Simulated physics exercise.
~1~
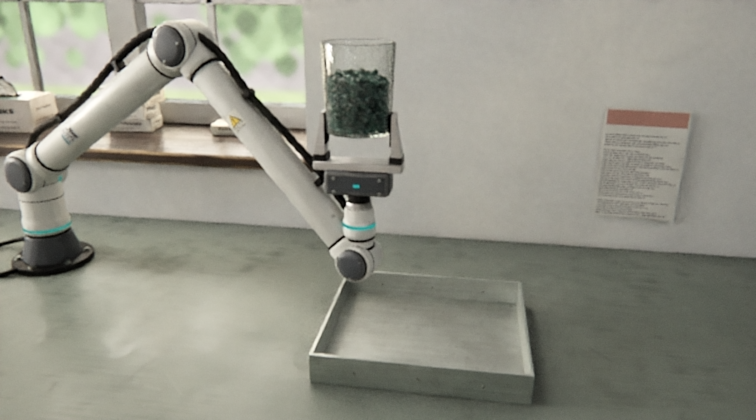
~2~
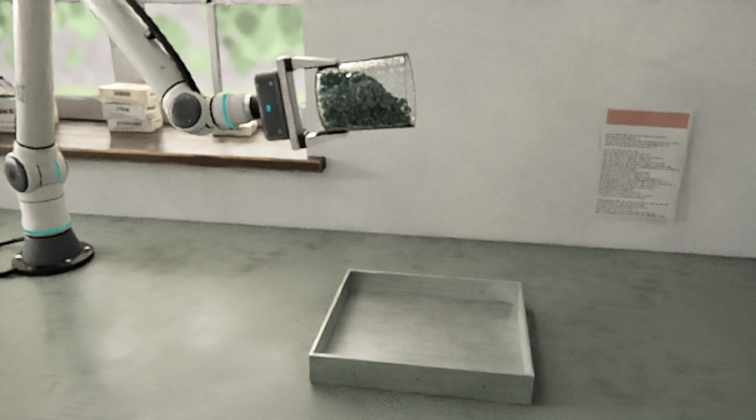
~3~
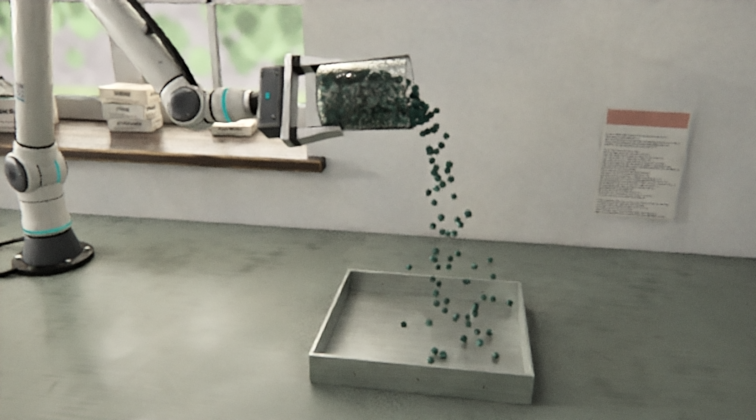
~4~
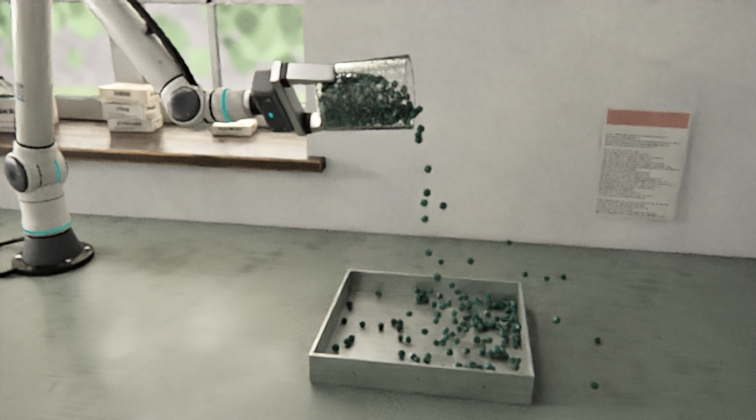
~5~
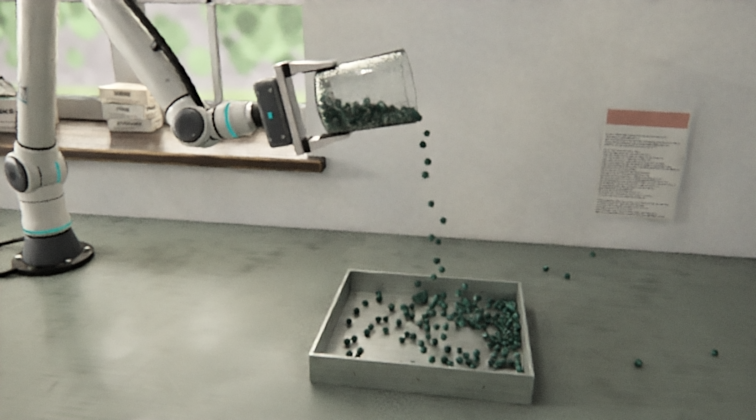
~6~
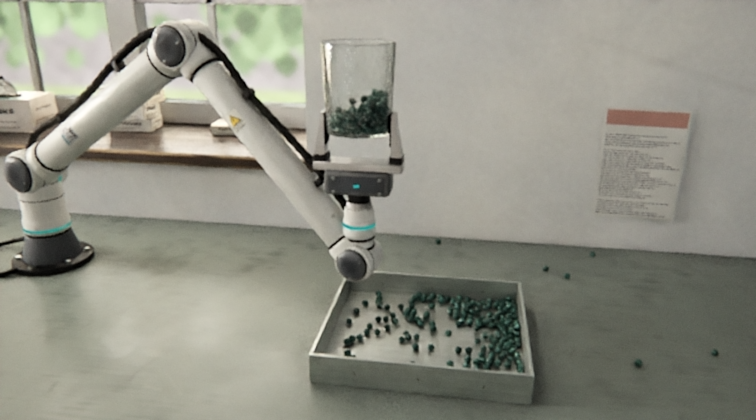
A white robot arm at the left holds a clear tumbler of dark green beads upright above a grey table, seen from the front and slightly above. A shallow grey tray sits below, with a window behind the arm and a printed notice on the pale wall. The arm swings the tumbler onto its side, and beads spill from its mouth into the tray. As the gripper turns, the stream thins and a few beads scatter beyond the tray. Finally the arm rights the tumbler, leaving some beads inside and most in the tray.
